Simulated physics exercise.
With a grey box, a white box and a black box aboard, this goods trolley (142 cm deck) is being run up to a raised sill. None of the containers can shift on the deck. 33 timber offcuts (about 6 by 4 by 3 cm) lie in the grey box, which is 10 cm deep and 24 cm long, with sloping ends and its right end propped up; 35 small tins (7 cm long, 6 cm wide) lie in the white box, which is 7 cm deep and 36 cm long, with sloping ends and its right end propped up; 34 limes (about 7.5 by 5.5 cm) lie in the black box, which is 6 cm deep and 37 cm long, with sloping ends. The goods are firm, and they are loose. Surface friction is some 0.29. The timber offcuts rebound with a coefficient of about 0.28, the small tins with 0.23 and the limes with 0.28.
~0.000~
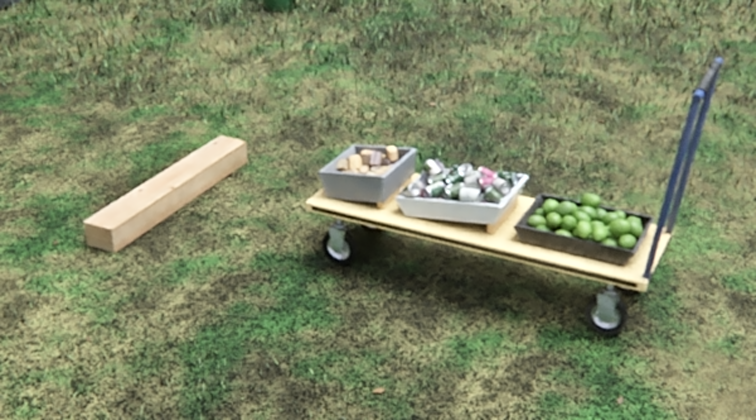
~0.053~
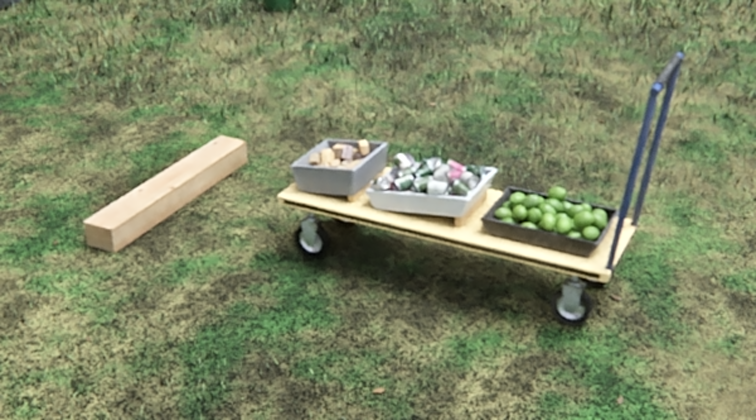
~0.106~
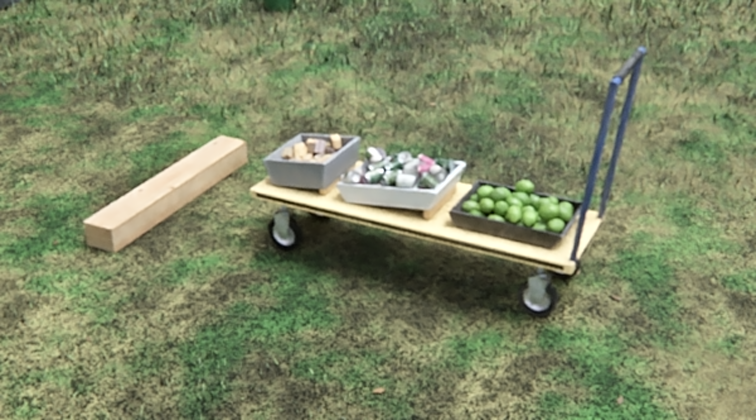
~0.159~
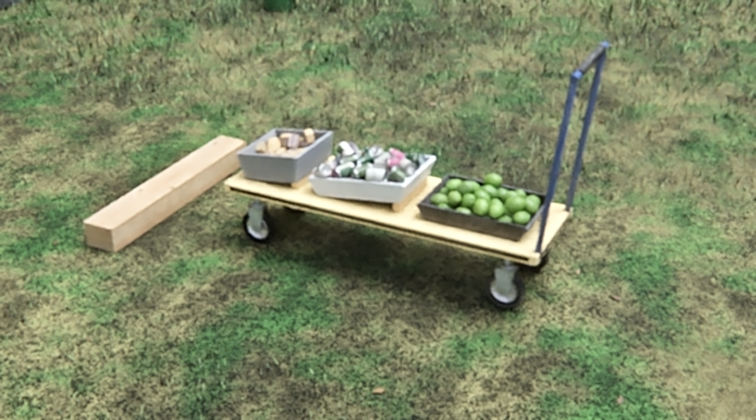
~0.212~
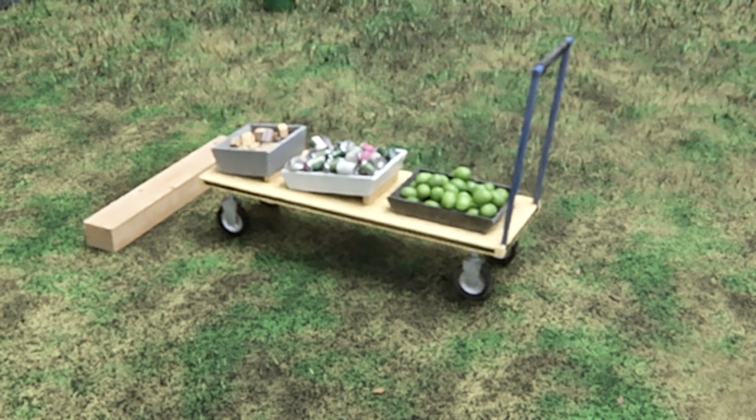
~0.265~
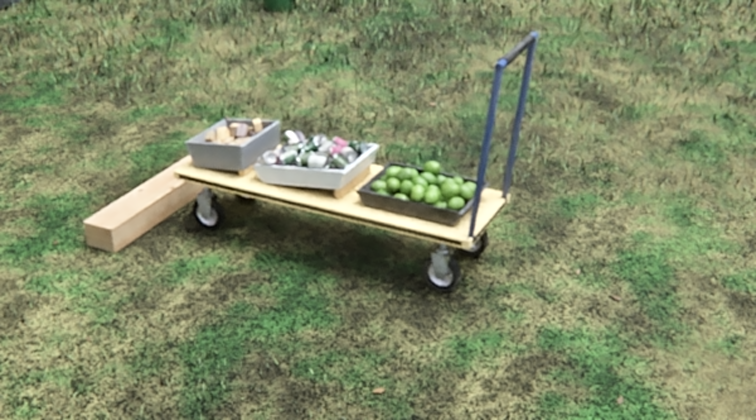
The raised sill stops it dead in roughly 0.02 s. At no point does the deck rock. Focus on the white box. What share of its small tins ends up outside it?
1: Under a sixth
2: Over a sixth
2, over a sixth.
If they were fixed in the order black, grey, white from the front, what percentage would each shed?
Grey box 10 %, white box 40 %, black box 50 %.
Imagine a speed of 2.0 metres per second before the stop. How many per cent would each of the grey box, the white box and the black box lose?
Grey box 0 %, white box 30 %, black box 30 %.
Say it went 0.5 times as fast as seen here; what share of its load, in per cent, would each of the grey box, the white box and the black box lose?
In that case the grey box sheds 0 per cent, the white box 10 per cent and the black box 10 per cent.
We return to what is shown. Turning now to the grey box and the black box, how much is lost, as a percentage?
Load lost - grey box: 5 %; black box: 45 %.
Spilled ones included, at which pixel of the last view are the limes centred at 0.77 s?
They're centred near (352, 174).
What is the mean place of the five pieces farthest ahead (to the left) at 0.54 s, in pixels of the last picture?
Roughly at (178, 127).
After 0.32 s, the wheels strike.
After 0.42 s, grey box 33 in, 0 out, white box 33 in, 2 out and black box 30 in, 4 out.
After 0.54 s, grey box 32 in, 1 out, white box 25 in, 10 out and black box 21 in, 13 out.
After 0.77 s, grey box 32 in, 1 out, white box 21 in, 14 out and black box 18 in, 16 out.
Final count (at 1.27 s), grey box 32 in, 1 out, white box 18 in, 17 out and black box 18 in, 16 out. Asked share, 17 of 35, 49 per cent.
